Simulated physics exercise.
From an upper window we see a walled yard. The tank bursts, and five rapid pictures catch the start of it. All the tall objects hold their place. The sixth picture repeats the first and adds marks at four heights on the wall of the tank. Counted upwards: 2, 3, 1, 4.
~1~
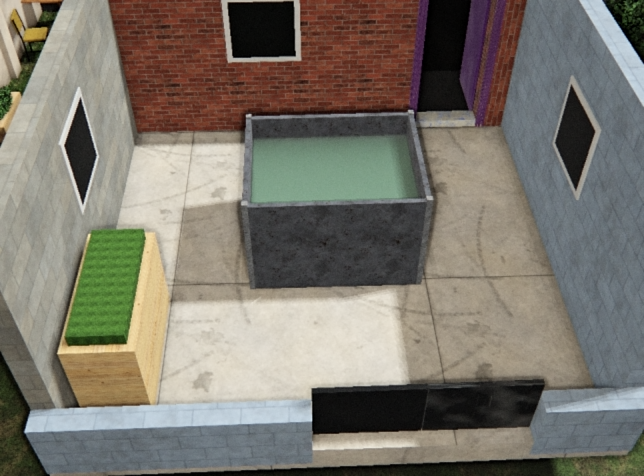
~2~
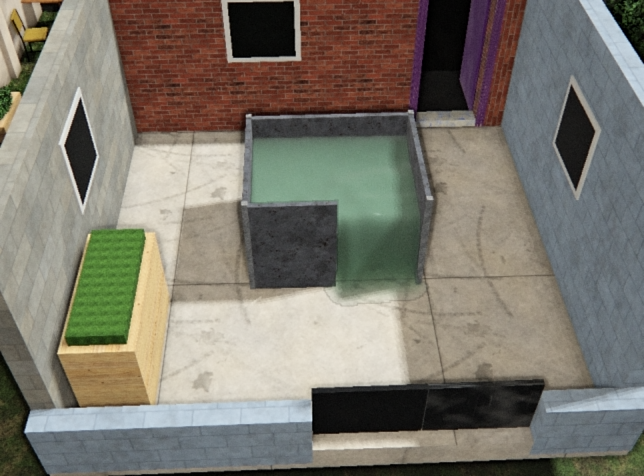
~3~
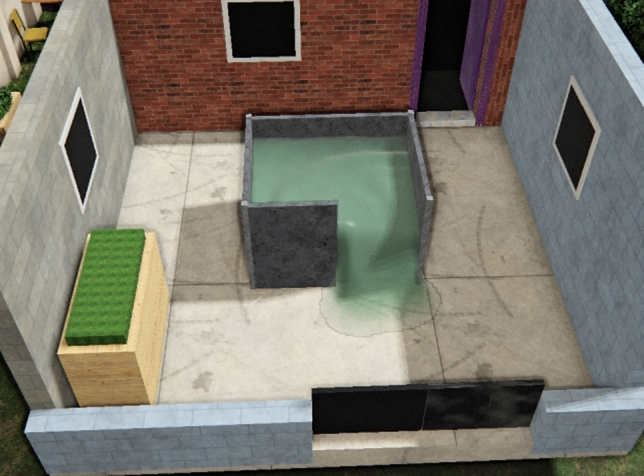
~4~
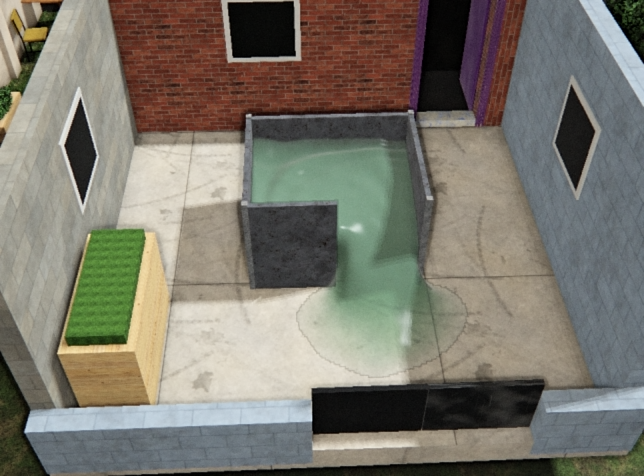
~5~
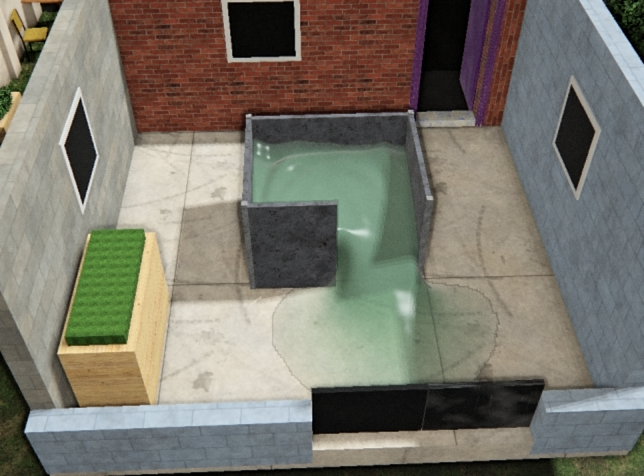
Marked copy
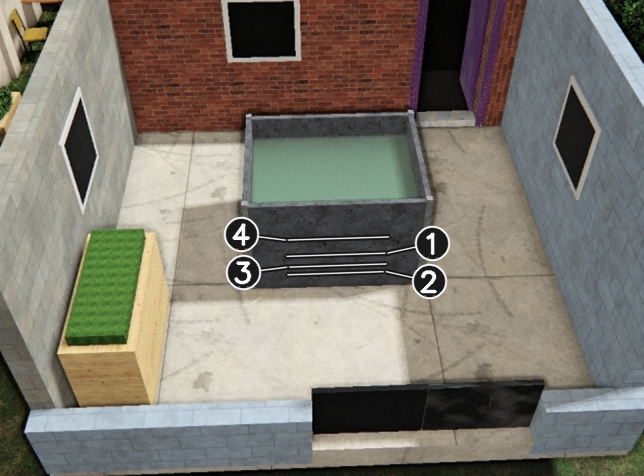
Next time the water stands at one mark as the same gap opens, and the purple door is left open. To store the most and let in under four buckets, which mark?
Use line 1.
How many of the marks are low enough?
Three of the four.
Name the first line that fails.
4.
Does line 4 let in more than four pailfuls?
Yes, it does.
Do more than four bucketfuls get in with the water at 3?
No, that is safe.
On the marked copy, 1 at (337, 254); 2 at (336, 273); 3 at (336, 265); 4 at (337, 238); from the bottom up 2, 3, 1, 4.
With 1, a splash gets over, under a bucket.
With 2, nothing gets over.
With 3, nothing gets over.
With 4, about 9 bucketfuls get in.
